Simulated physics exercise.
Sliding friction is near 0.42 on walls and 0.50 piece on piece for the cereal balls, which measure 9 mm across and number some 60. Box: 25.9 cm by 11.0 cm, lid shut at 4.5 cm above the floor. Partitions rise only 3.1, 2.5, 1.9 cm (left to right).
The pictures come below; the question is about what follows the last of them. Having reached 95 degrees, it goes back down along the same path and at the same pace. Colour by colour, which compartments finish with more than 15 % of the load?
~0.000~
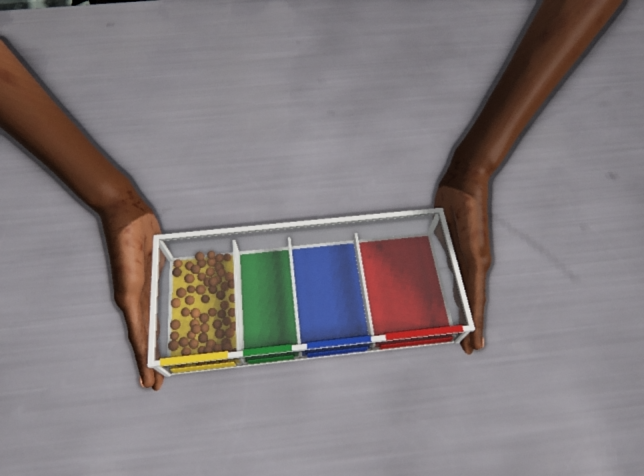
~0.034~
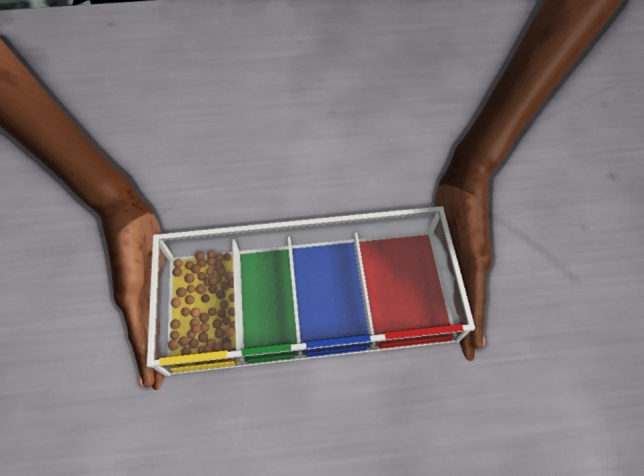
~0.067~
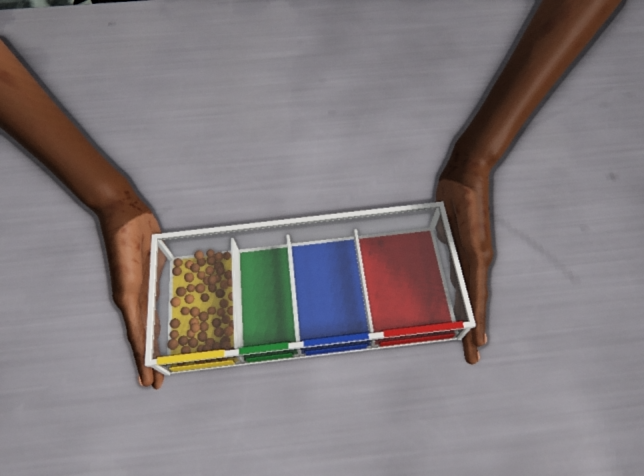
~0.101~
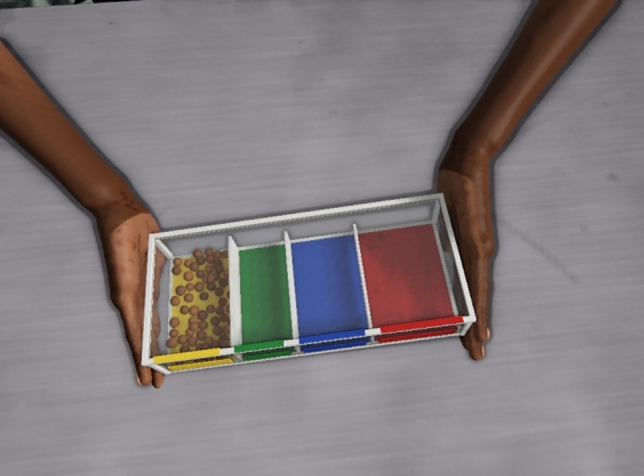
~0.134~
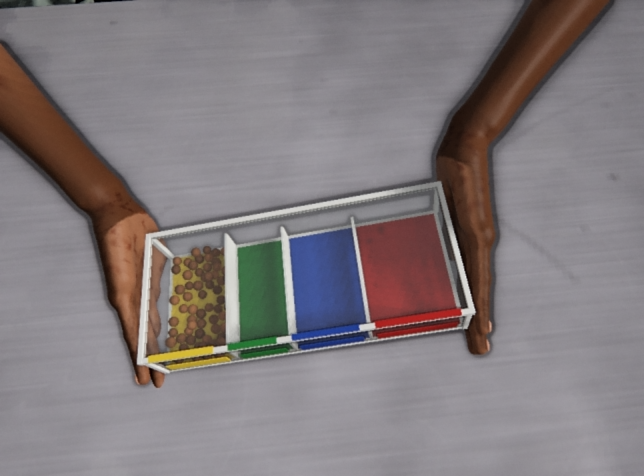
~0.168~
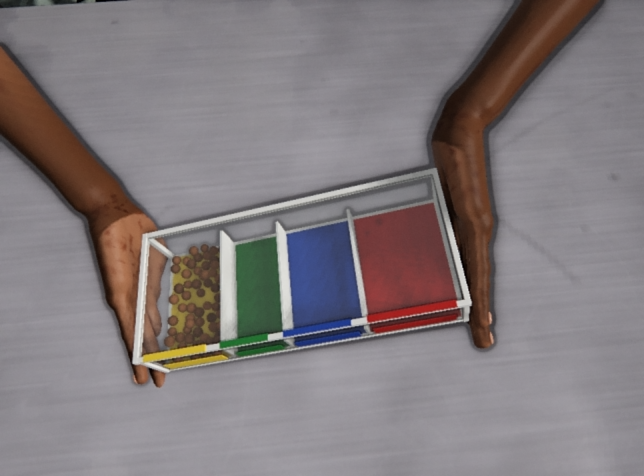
Red compartment: No, blue compartment: No, green compartment: No, yellow compartment: Yes.
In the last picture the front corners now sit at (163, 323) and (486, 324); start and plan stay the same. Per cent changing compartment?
In that case about 50 percent.
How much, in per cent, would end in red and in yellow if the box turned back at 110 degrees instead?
You'd get red at 0 % and yellow at 100 %.
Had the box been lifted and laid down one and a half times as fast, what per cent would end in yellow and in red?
Then: Yellow 100, red 0.
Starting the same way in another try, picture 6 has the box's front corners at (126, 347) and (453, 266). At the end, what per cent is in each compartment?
Red = 0 %; blue = 0 %; green = 0 %; yellow = 100 %.
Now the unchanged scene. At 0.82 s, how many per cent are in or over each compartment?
Red 0; blue 0; green 0; yellow 100.
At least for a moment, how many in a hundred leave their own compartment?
Estimate: Around 0 %.
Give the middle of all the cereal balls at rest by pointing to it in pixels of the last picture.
Look around (177, 303) in the last picture.
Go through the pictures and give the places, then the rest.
The first picture shows box tilt 0 degrees, front corners at (154, 362) and (468, 326); yellow 100 %.
The second picture shows box tilt 1 degrees, front corners at (153, 361) and (468, 326).
The third picture shows box tilt 3 degrees, front corners at (151, 360) and (469, 322).
The fourth picture shows box tilt 6 degrees, front corners at (148, 360) and (469, 317), lowest corner left back.
The fifth picture shows box tilt 10 degrees, front corners at (144, 359) and (468, 309), lowest corner left back.
The sixth picture shows box tilt 15 degrees, front corners at (139, 358) and (465, 301), lowest corner left back; yellow 100 %. Its pace works out near 140 degrees a second.
After 0.82 s, tilt 95 degrees; yellow 100 %.
After 1.26 s, tilt 41 degrees; yellow 100 %.
After 1.77 s, tilt 0 degrees; yellow 100 %.
In the end, at 2.3 s, red 0 %, blue 0 %, green 0 %, yellow 100 %.
